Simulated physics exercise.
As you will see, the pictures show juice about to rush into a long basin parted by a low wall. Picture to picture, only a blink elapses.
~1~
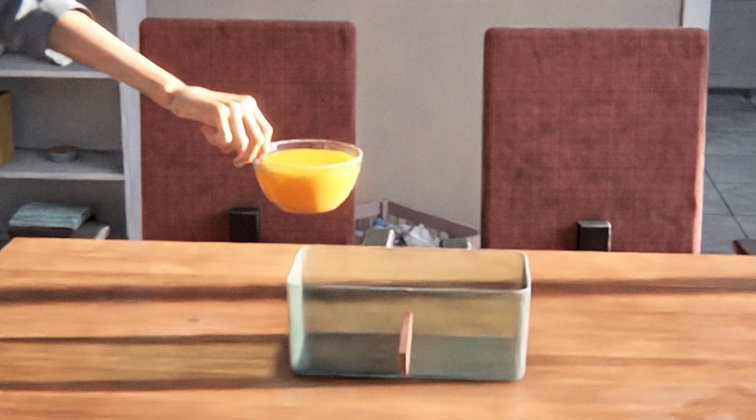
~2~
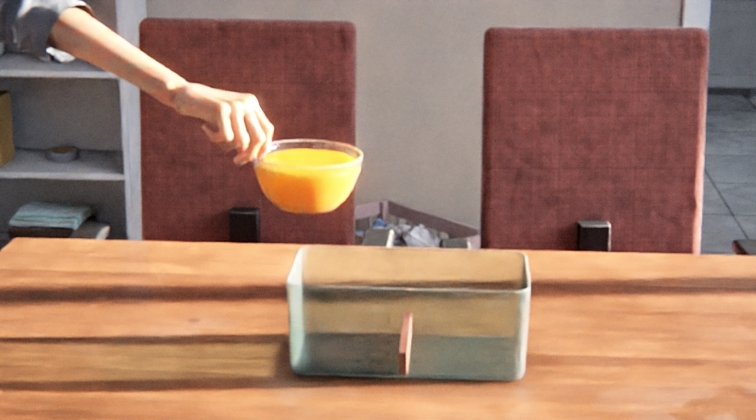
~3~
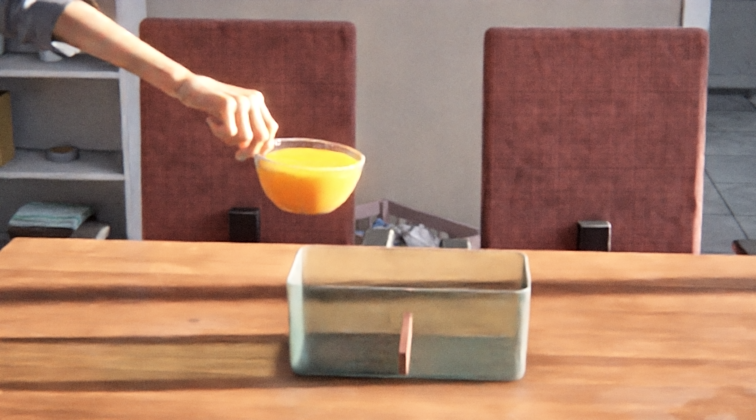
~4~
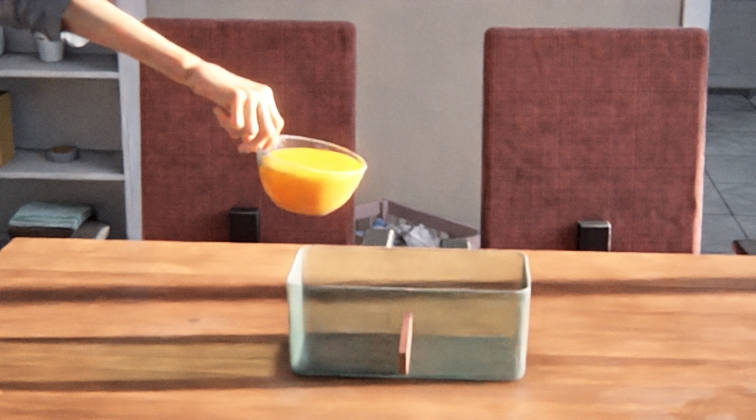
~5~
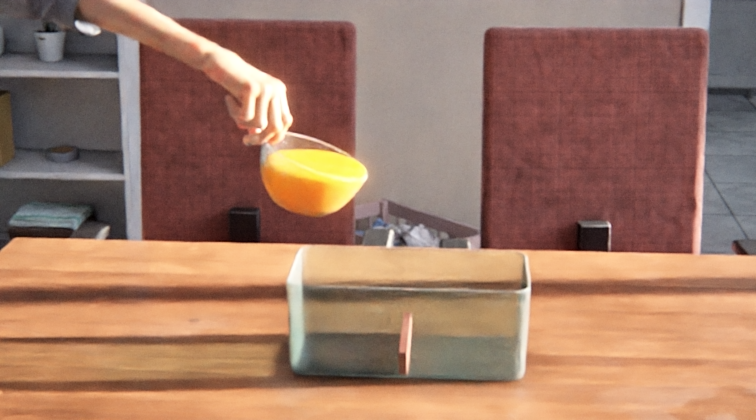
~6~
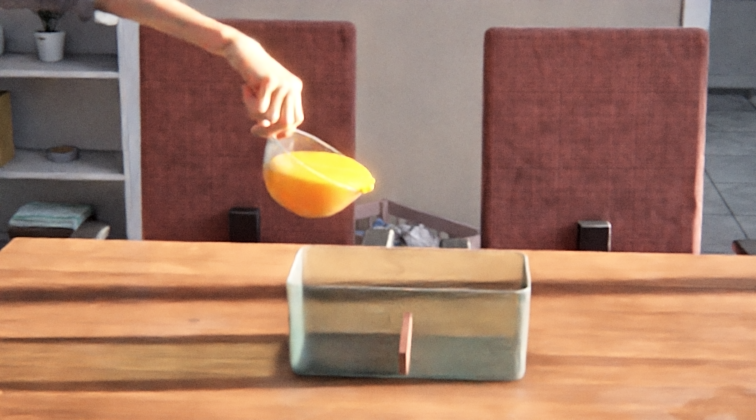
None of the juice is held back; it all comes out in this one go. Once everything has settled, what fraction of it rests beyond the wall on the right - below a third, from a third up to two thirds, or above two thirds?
The fraction on the right is from a third up to two thirds.
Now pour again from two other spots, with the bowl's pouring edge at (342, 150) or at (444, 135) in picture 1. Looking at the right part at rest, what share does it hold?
25 and 80 per cent.
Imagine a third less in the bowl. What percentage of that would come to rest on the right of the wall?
30 in a hundred.
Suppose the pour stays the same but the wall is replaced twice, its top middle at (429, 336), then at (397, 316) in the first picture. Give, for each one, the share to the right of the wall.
25 % and 55 %, roughly.
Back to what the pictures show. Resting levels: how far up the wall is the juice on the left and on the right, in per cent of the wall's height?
Left side: Approx. 50 %; right side: Approx. 40 %.
A moment on, the bowl is tipped on its side and 20 per cent is still to pour, 17 is left of the wall and 29 right of it.
Next, the bowl is tipped on its side and 1 per cent is still to pour, 47 is left of the wall and 49 right of it.
Then the bowl is tipped on its side and 0 per cent is still to pour, 50 is left of the wall and 49 right of it.
Later the bowl is tipped on its side and 0 per cent is still to pour, 50 is left of the wall and 49 right of it.
At rest 50 per cent lies left of the wall, 49 right of it and 1 outside.
